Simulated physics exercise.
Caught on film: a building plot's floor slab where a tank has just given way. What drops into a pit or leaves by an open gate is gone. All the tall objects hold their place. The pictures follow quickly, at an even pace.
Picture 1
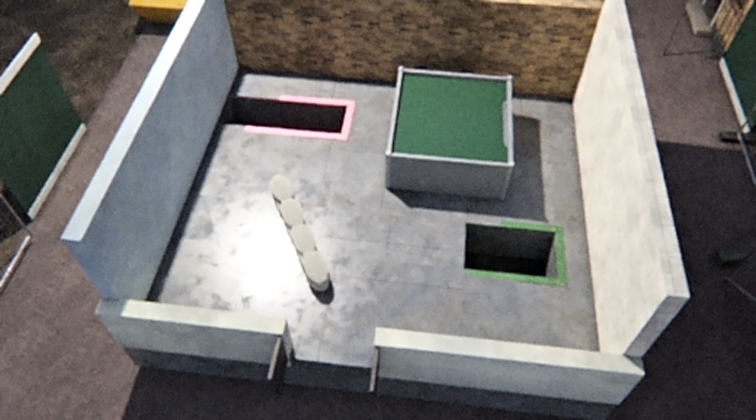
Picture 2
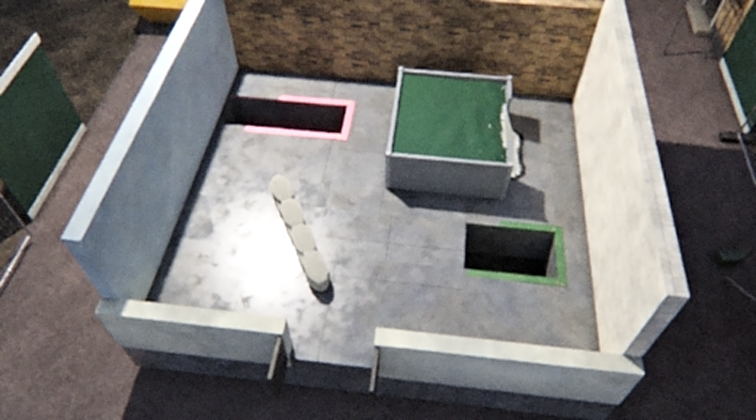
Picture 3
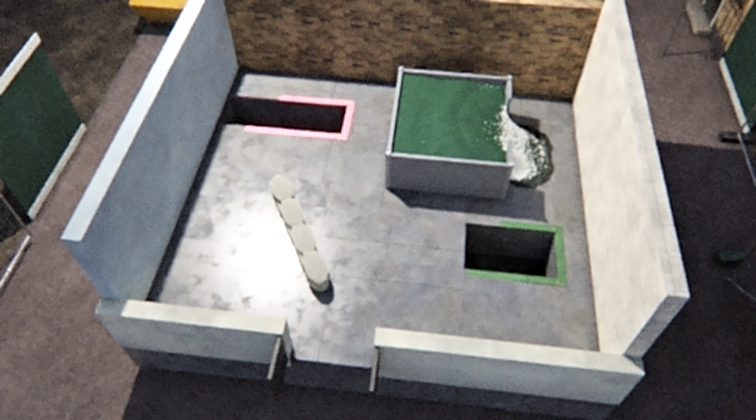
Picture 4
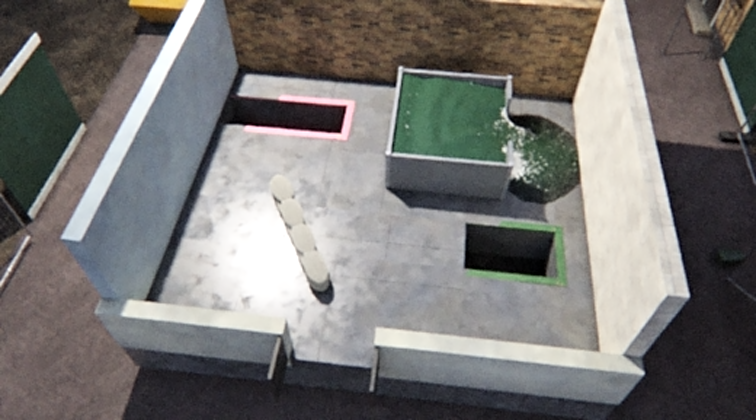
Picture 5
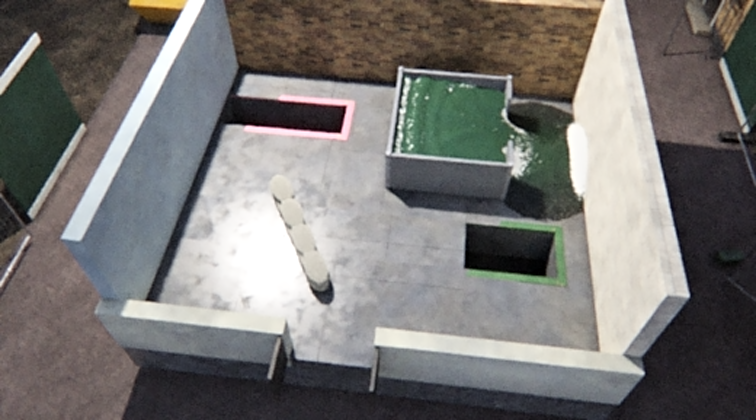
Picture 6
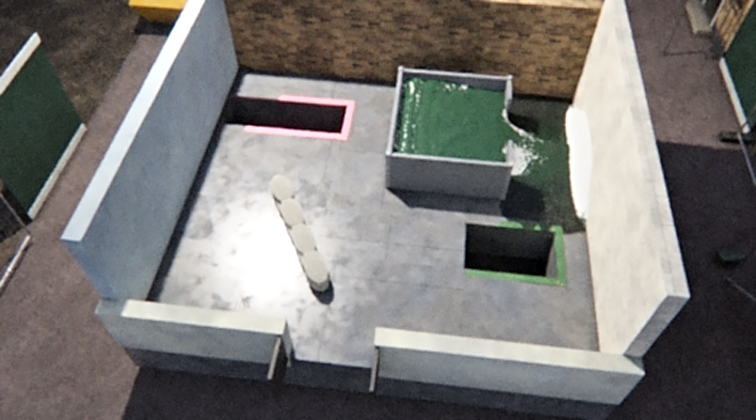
Green water bursting from the right side of a square tank, spreading across a walled grey floor and splashing against the right wall.
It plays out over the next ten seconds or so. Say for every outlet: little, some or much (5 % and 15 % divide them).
One by one: The gate takes under 5 %; the pink pit takes over 15 %; the green pit takes over 15 %.
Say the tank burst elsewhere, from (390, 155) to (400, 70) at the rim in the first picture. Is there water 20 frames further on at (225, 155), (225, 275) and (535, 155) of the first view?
In turn: Wet, awash, not flooded.
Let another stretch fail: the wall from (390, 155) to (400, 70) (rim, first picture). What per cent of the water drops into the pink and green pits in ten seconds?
Roughly, in per cent: Pink 60, green 4.
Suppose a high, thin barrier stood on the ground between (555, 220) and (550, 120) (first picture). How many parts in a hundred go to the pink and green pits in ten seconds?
In per cent: Pink 15, green 45.
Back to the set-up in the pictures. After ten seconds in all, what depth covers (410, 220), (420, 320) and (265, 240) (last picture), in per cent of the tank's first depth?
In turn 4, 4 and 2 in a hundred.
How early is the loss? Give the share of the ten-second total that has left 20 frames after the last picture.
Roughly 25 per cent.
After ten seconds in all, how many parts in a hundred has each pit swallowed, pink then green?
About 22 and 28 per cent.
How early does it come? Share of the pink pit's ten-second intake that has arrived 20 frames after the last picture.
About 5 per cent.
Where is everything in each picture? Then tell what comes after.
In the first picture, the water tank at (452, 117) is whole and still.
In the second picture, the front is at (514, 177), out from the gap at (503, 141).
In the third picture, the front is at (545, 177), out from the gap at (503, 143).
In the fourth picture, water pours out at (503, 143) and has run to (579, 175).
In the fifth picture, water pours out at (503, 143) and has run to (583, 208).
In the sixth picture, water pours out at (503, 143) and has run to (585, 228).
A moment on, water covers 15 % of the floor; the gate 0 %, the pink pit 0 %, the green pit 1 %.
Next, water covers 25 % of the floor; the gate 0 %, the pink pit 0 %, the green pit 5 %.
Then, water covers 40 % of the floor; the gate 0 %, the pink pit 1 %, the green pit 11 %.
Later, water covers 65 % of the floor; the gate 0 %, the pink pit 11 %, the green pit 20 %.
In the end, water covers 85 % of the floor; the gate 1 %, the pink pit 21 %, the green pit 28 %.
